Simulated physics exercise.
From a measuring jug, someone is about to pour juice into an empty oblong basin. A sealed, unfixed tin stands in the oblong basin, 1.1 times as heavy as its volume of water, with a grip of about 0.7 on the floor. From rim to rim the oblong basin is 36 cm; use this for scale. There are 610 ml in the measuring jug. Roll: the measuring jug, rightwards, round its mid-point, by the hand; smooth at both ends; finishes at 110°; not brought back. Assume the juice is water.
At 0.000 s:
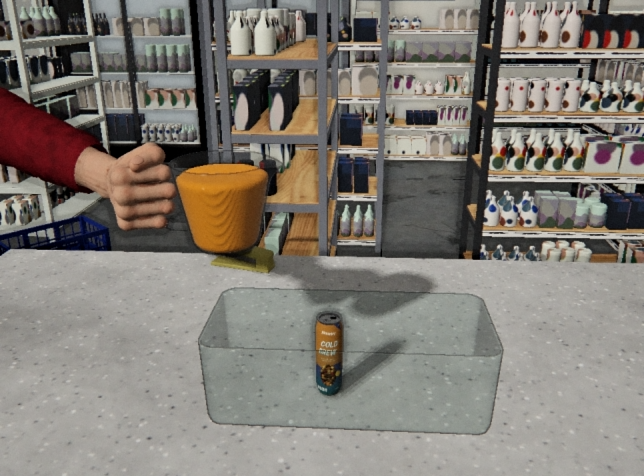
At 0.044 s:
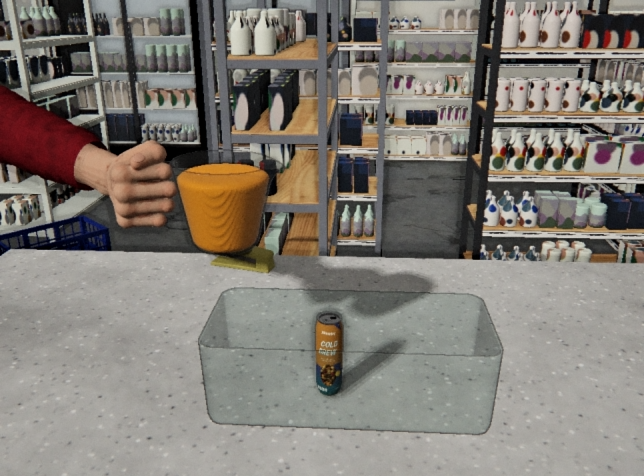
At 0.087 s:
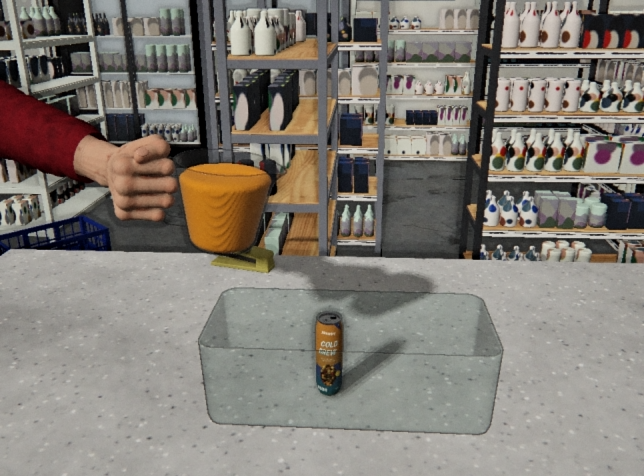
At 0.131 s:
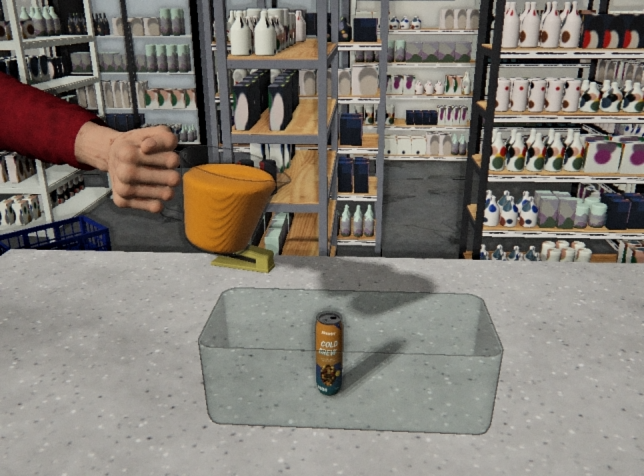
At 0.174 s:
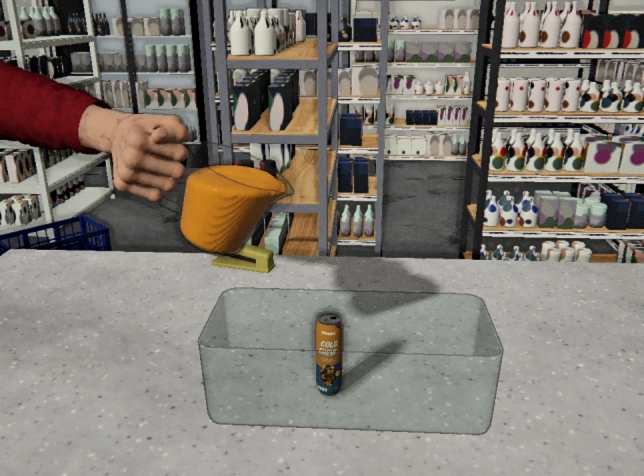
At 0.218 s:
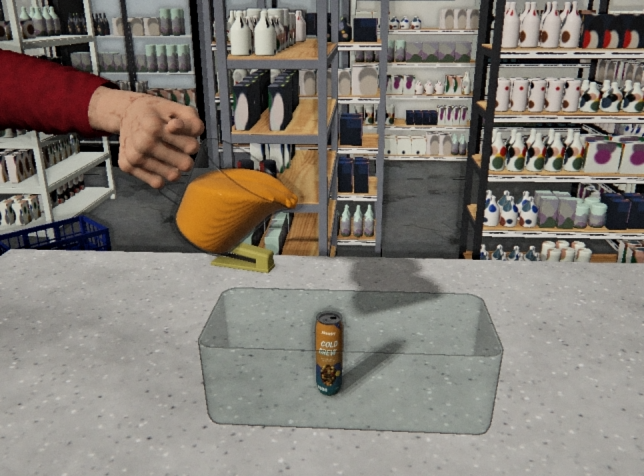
An orange jug, held up by a hand at the left, stayed almost level at first, then tilted steadily to the right above a counter, where a can stood inside a clear oblong basin.
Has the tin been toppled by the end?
It will tip.
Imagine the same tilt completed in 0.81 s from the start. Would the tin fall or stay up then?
Outcome - the tin comes down.
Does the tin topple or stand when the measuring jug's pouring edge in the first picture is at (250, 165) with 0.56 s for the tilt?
Then the tin comes down.
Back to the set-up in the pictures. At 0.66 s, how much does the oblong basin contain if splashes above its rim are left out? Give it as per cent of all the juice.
I reckon close to 90 per cent.
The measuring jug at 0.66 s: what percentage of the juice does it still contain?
Close to 2 percent of the total.
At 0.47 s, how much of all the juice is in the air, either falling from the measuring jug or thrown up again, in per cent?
Some 36 % is the figure.
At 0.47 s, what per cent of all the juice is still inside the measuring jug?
About 34 per cent.
After 0.47 s the tilt is 103° and 33 per cent is still to pour; the tin stands where it began.
After 0.66 s the tilt is 110° and 2 per cent is still to pour; the tin stands 2 cm from where it began.
After 0.85 s the tilt is 110° and 0 per cent is still to pour; the tin leans 44°.
After 1.06 s the tilt is 110° and 0 per cent is still to pour; the tin lies on its side.
In the end the tin lies on its side.
